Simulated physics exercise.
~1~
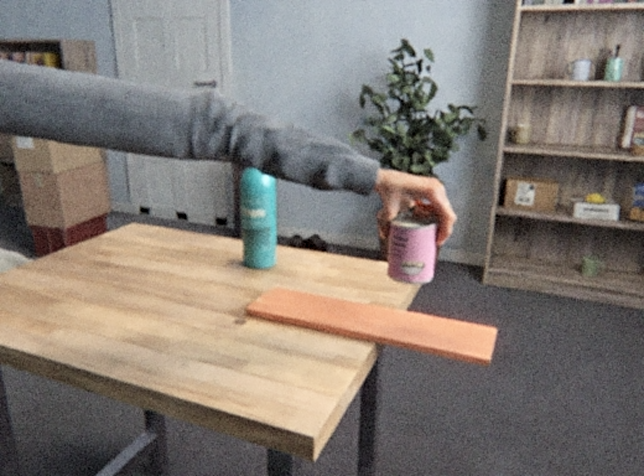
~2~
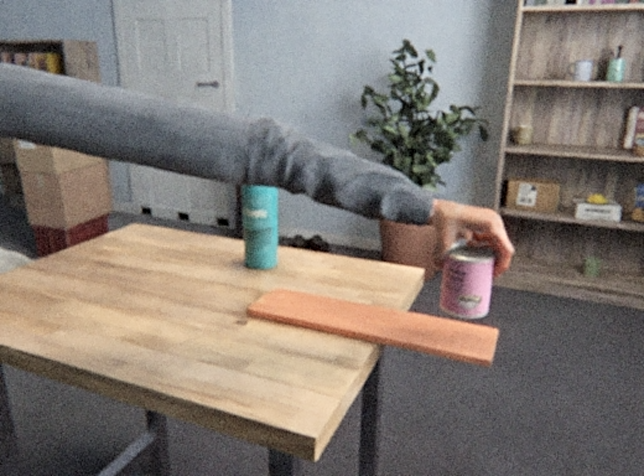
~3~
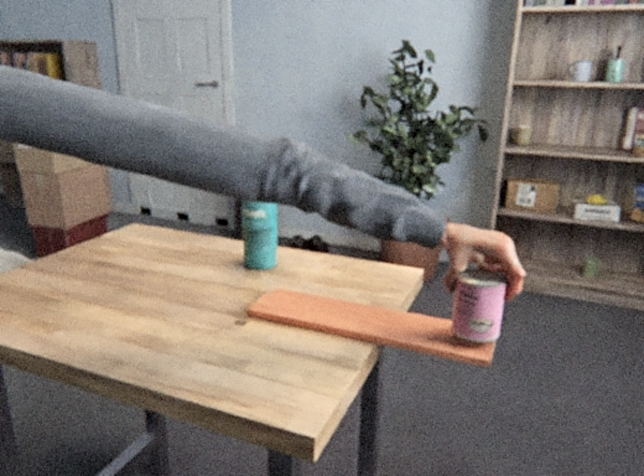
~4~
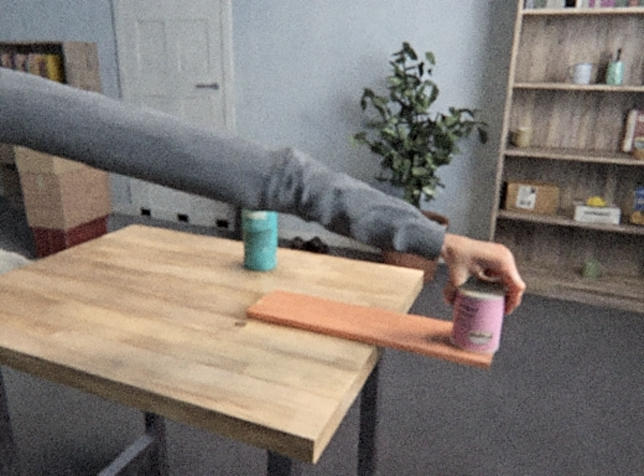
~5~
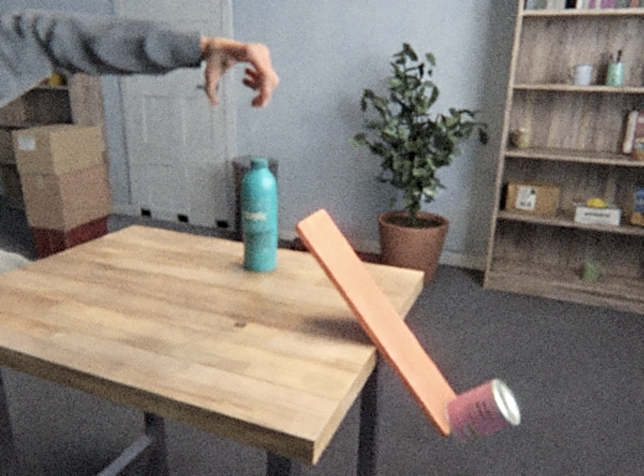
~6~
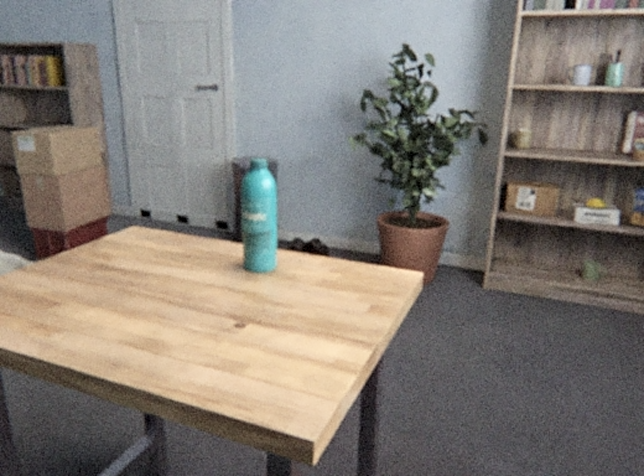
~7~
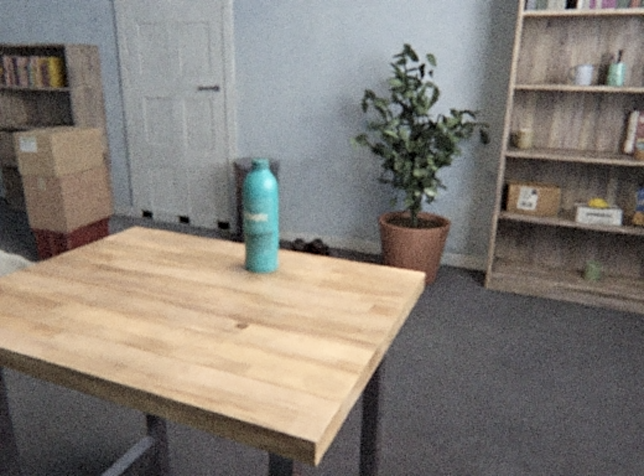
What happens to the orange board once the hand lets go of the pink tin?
The board tips over the table's edge and goes down along with the tin, leaving only the turquoise bottle on the table.
